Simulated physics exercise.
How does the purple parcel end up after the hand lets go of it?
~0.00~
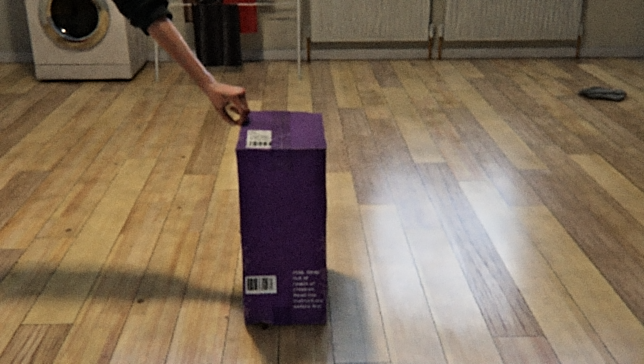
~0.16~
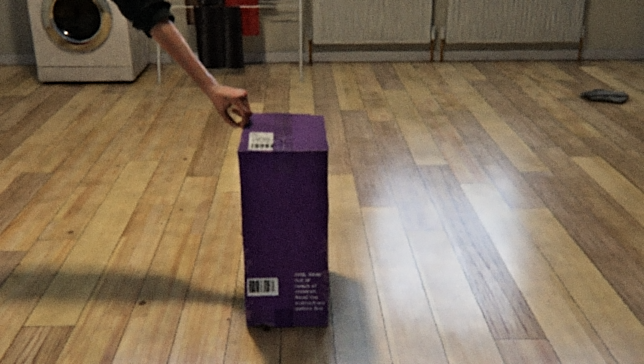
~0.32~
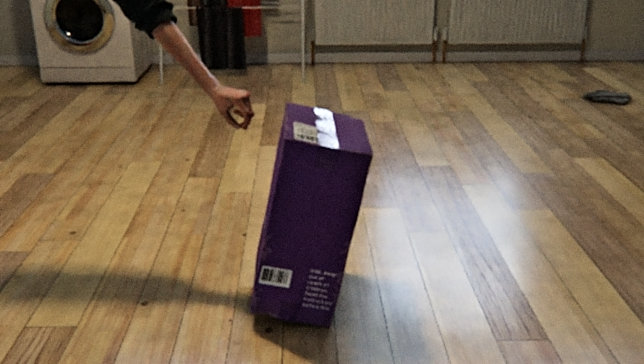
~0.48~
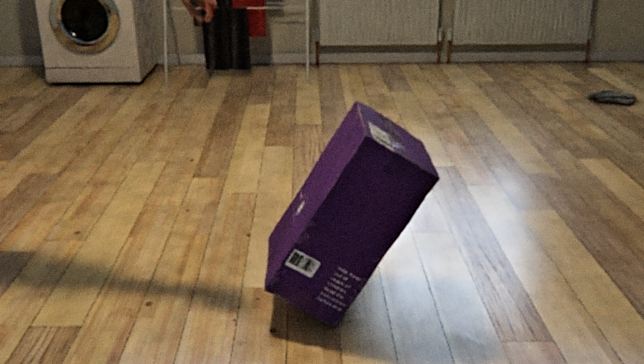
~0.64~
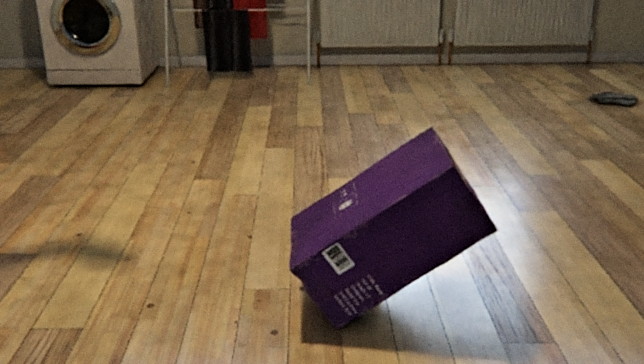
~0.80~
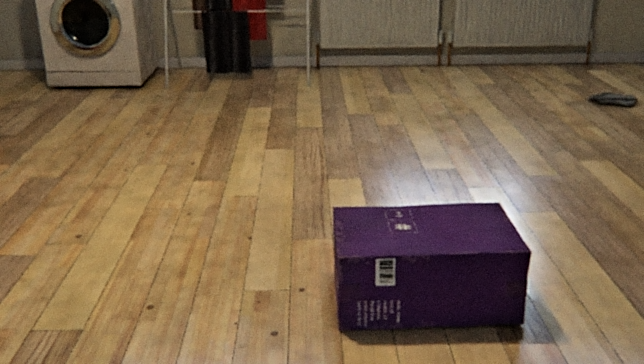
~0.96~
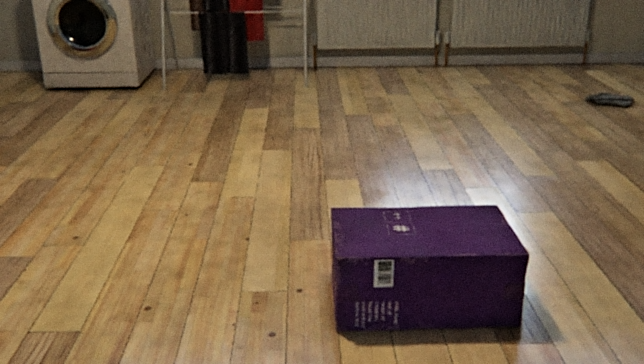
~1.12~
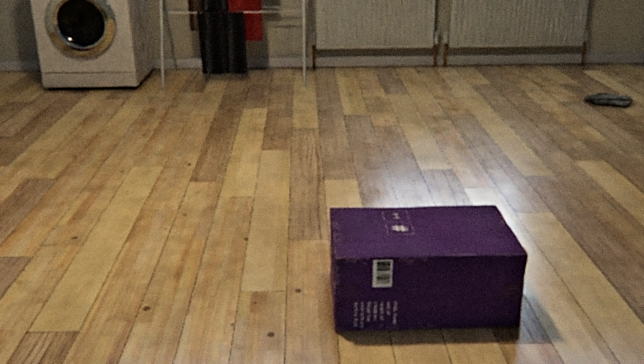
The purple parcel topples to the right and ends up lying on its side on the wooden floor.
